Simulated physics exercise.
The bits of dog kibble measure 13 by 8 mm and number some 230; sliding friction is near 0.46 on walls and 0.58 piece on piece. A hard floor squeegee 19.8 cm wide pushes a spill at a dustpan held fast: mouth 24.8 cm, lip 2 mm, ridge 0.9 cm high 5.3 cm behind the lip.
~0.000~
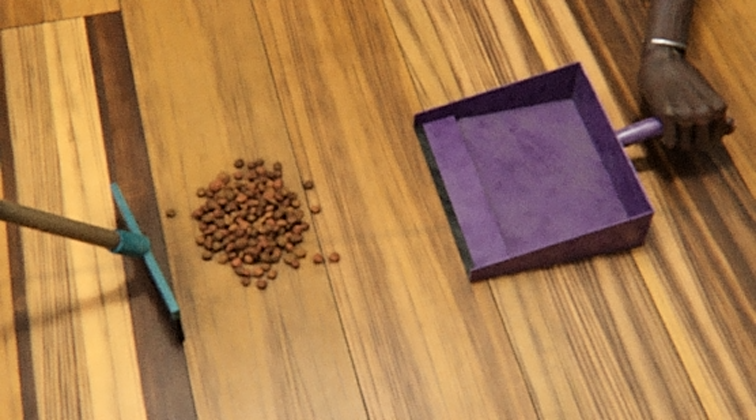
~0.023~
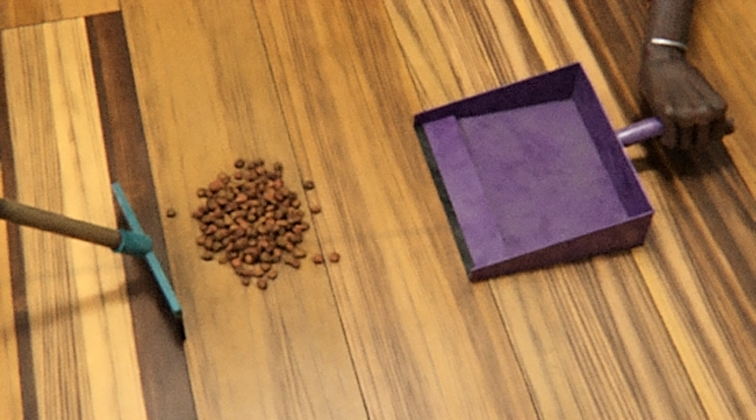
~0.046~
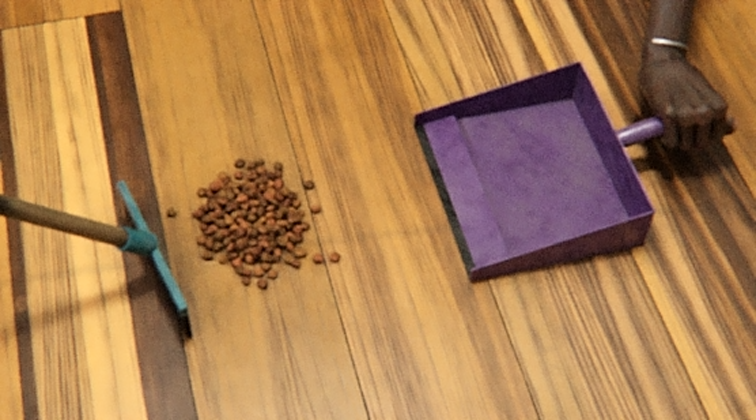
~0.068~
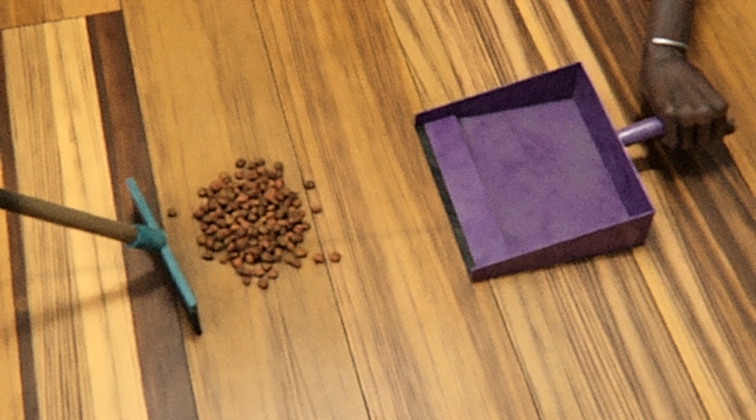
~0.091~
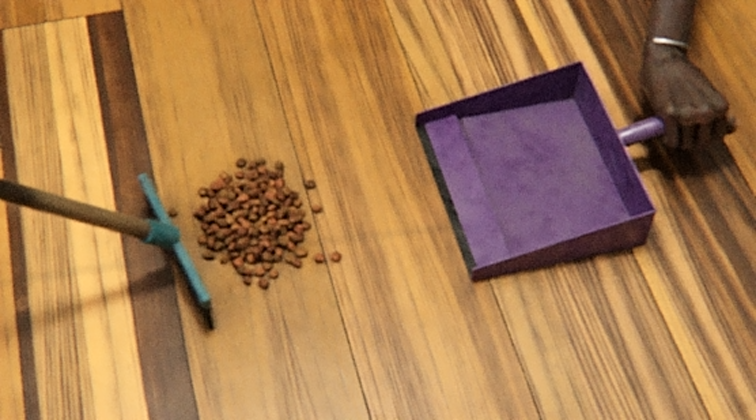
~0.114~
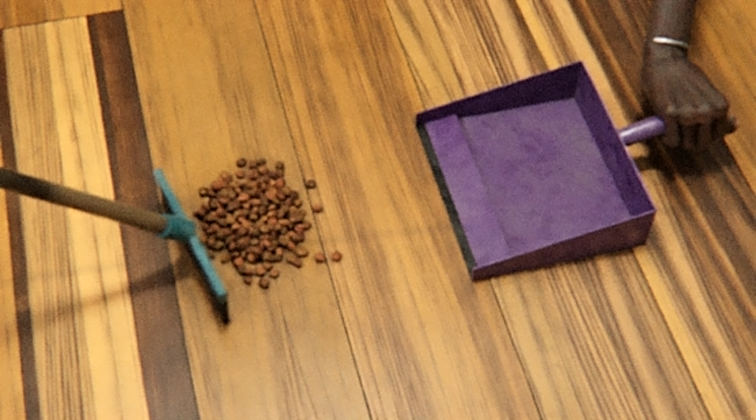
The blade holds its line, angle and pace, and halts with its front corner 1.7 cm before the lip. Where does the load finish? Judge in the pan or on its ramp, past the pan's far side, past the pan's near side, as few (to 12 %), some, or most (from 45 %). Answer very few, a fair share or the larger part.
In the pan or on its ramp: A fair share; past the pan's far side: A fair share; past the pan's near side: Very few.
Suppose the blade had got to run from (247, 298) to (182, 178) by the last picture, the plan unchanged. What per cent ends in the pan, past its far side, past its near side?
Pan 45, far 20, near 0.
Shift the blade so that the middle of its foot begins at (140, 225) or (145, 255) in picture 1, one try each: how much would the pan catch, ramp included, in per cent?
About 35 and 35 per cent.
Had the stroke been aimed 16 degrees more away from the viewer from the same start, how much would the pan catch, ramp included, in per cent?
It would be near 25 per cent.
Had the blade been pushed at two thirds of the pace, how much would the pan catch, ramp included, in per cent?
Then about 25 per cent.
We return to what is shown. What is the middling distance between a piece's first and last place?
Roughly 24 cm.
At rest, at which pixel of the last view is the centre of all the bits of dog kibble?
At about (417, 152).
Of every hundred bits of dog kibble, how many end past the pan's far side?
Roughly 25 per cent.
Then, at 0.29 s, middle of the blade 17 cm from the lip; 0 % over the lip, far side 5 %, near side 0 %.
After 0.41 s, middle of the blade 8 cm from the lip; 0 % over the lip, far side 20 %, near side 0 %.
After 0.66 s, middle of the blade 4 cm from the lip; 30 % over the lip, far side 25 %, near side 0 %.
At rest (1.1 s), pan 30 %, far side 25 %, near side 0 %, in front of the lip or behind the blade 45 %.
